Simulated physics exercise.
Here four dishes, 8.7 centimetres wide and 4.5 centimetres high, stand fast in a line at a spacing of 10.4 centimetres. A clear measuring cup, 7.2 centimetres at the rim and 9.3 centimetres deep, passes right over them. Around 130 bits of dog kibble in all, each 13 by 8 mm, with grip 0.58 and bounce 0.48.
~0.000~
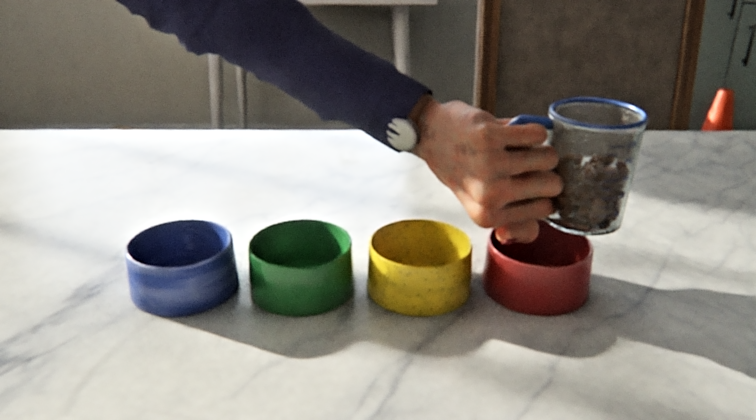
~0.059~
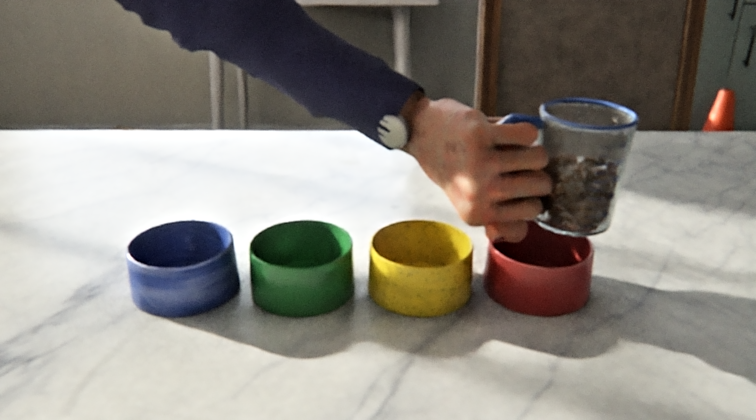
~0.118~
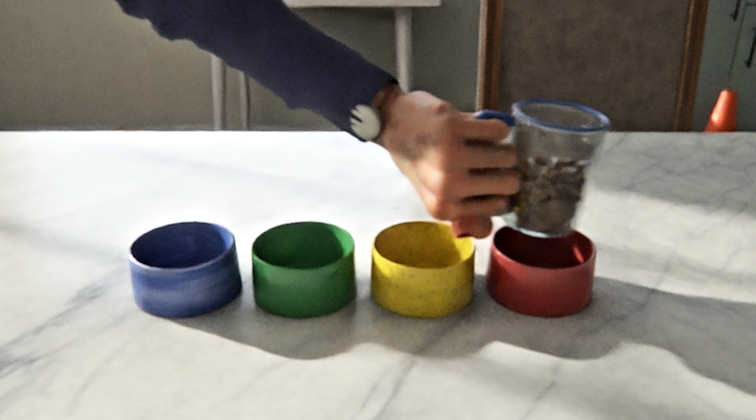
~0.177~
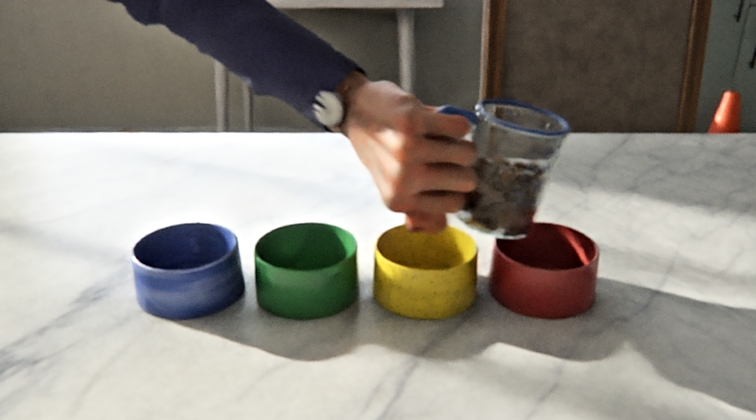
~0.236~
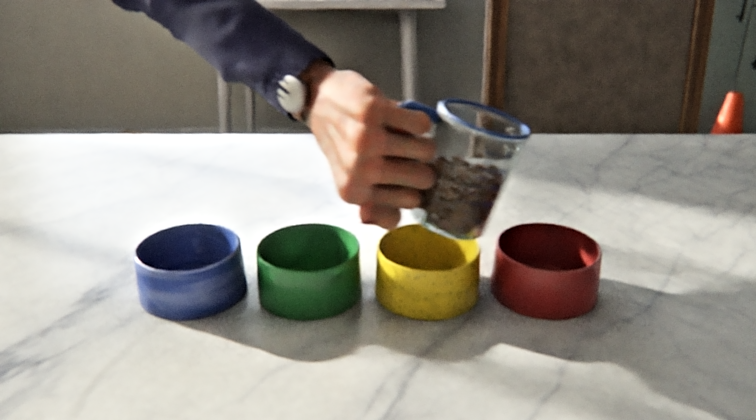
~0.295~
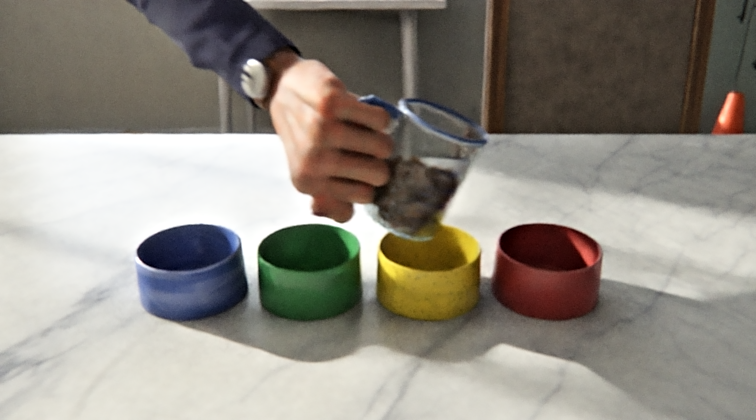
On a marble table, a hand moves a clear cup of brown pieces left over colored dishes, tilting it.
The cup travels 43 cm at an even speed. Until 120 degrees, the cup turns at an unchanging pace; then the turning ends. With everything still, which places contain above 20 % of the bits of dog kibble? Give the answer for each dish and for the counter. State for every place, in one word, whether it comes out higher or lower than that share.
Red dish: Lower, blue dish: Higher, green dish: Lower, yellow dish: Lower, counter: Higher.
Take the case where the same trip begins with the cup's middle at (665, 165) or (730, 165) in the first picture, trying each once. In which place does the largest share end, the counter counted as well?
Blue, then green.
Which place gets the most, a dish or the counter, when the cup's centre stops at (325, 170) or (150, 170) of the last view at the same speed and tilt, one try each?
Counter; blue.
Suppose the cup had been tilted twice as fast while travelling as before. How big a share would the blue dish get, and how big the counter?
That gives blue 70 with 30 for the counter.
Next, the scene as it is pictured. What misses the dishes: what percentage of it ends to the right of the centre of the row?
About 0 per cent.
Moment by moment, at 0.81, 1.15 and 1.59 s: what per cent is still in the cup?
Series: 100 / 100 / 40 per cent.
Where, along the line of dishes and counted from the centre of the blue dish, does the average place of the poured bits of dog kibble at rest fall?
The average sits about 2 cm from the centre, on its left.
Then, at 0.81 s, tilt 68 degrees; cup holds 100 %.
After 1.15 s, tilt 99 degrees; cup holds 100 %.
Then, at 1.59 s, tilt 120 degrees; cup holds 40 %, blue 45 %.
In the end, at 2.5 s, red 0 %, blue 70 %, green 0 %, yellow 0 %, counter 30 %.
